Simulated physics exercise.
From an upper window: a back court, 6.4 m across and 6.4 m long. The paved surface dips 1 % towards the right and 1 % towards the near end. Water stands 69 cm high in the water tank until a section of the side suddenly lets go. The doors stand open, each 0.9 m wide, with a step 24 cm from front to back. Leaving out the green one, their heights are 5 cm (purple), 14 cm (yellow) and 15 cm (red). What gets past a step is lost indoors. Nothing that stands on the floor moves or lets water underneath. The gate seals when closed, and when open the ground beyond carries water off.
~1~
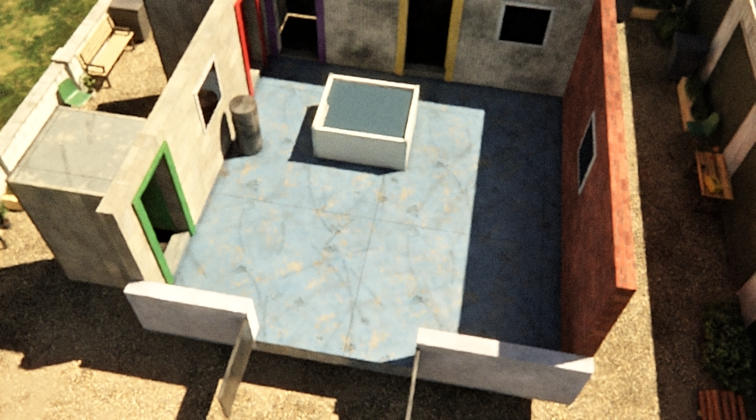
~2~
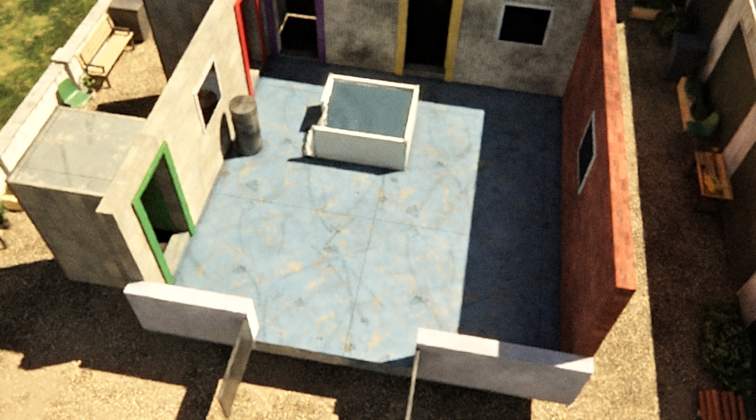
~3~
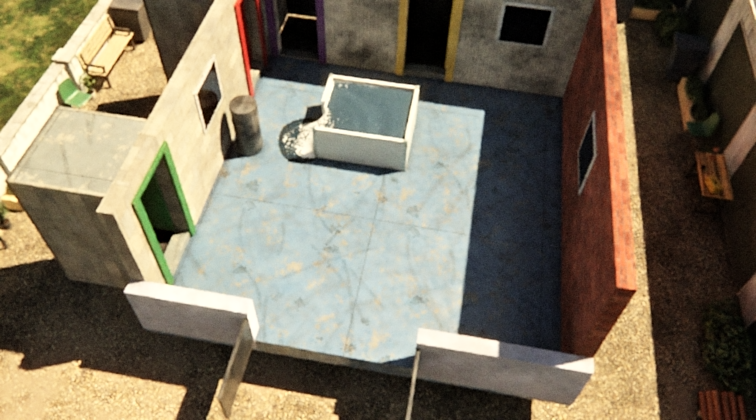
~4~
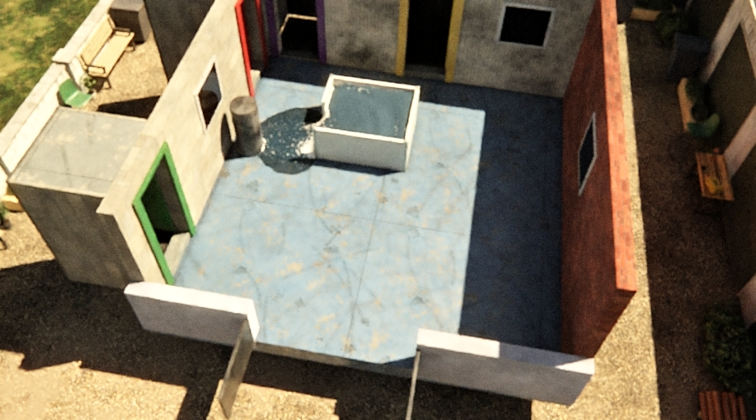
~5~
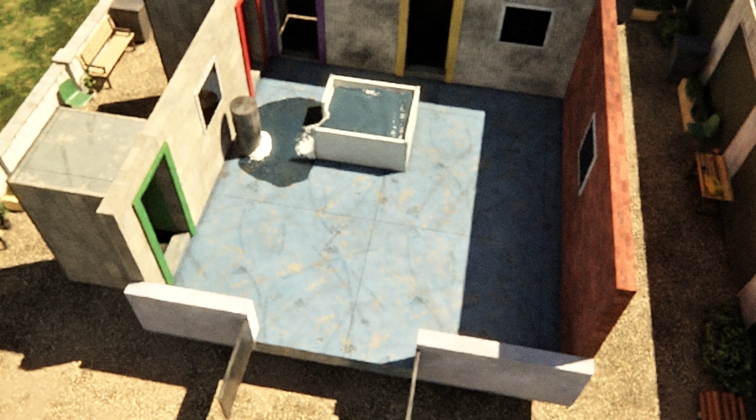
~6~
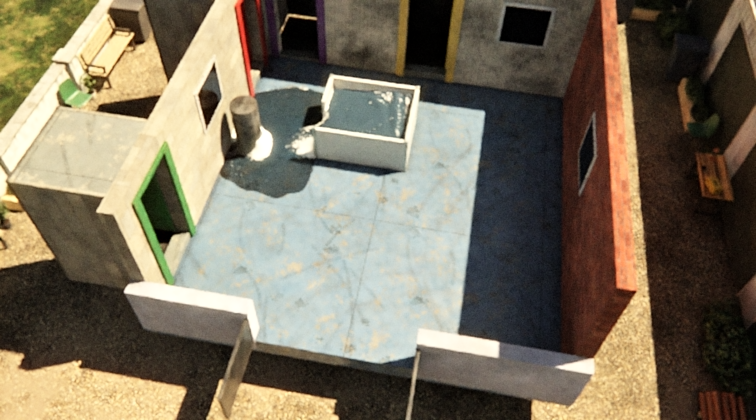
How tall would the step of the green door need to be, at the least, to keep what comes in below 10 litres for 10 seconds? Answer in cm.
Some 7 cm above the ground.
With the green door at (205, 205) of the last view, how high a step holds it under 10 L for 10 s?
About 10.5 cm.
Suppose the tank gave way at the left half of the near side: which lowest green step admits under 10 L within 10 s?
Then roughly 12.0 cm.
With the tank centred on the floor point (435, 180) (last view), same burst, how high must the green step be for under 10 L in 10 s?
Then roughly 11.5 cm.
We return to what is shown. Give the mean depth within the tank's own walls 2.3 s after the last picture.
Roughly 29 cm on average.
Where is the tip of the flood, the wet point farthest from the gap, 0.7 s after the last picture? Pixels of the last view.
Near (188, 245).
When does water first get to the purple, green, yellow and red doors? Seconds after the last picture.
Arrival: Purple 1.0 s, green 0.8 s, yellow 2.6 s, red 0.2 s.
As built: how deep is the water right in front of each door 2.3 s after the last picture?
In cm: Purple 16, green 7, yellow 0, red 9.
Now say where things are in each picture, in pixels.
The water tank at (367, 110) is whole and still, 69 cm deep; the green door at (168, 222) is dry, in the first frame.
The front is at (308, 133), 0.3 m from the gap at (321, 134); 0.2 m2 of floor is wet, 69 cm left at the back, in the second frame.
The gap is at (322, 135), the front 0.7 m out at (283, 143); the back of the water tank holds 69 cm, in the third frame.
The front is at a hidden place, 1.3 m from the gap at (322, 136); 1.5 m2 of floor is wet, 68 cm left at the back, in the fourth frame.
The front is at (234, 139), 1.7 m from the gap at (322, 136); 2.6 m2 of floor is wet, 62 cm left at the back, in the fifth frame.
Water pours out at (322, 135) and has run 1.8 m, to (222, 168); about 4 cm deep outside, 58 cm at the back; 1.9 m in a straight line remain to the green door at (168, 223), in the sixth frame.
Then, 0.7 s after the last picture water covers 15 % of the floor, deepest (38 cm) near (269, 146); it has not reached the green door.
Then, 2.3 s after the last picture water covers 25 % of the floor, deepest (22 cm) near (208, 307); 7 cm at the green door, 0 litres in over its 16 cm step.
Then, 9.3 s after the last picture water covers 75 % of the floor, deepest (7 cm) near (531, 376); 4 cm at the green door, 0 litres in over its 16 cm step.
At the green door as built, the water peaked near 9 cm, 1.3 s after the last picture.
With a step of 5.5 cm, 17 litres would have come in within the 10 s; with 7.5 cm, 7 litres. So under 10 litres takes about 7 cm.
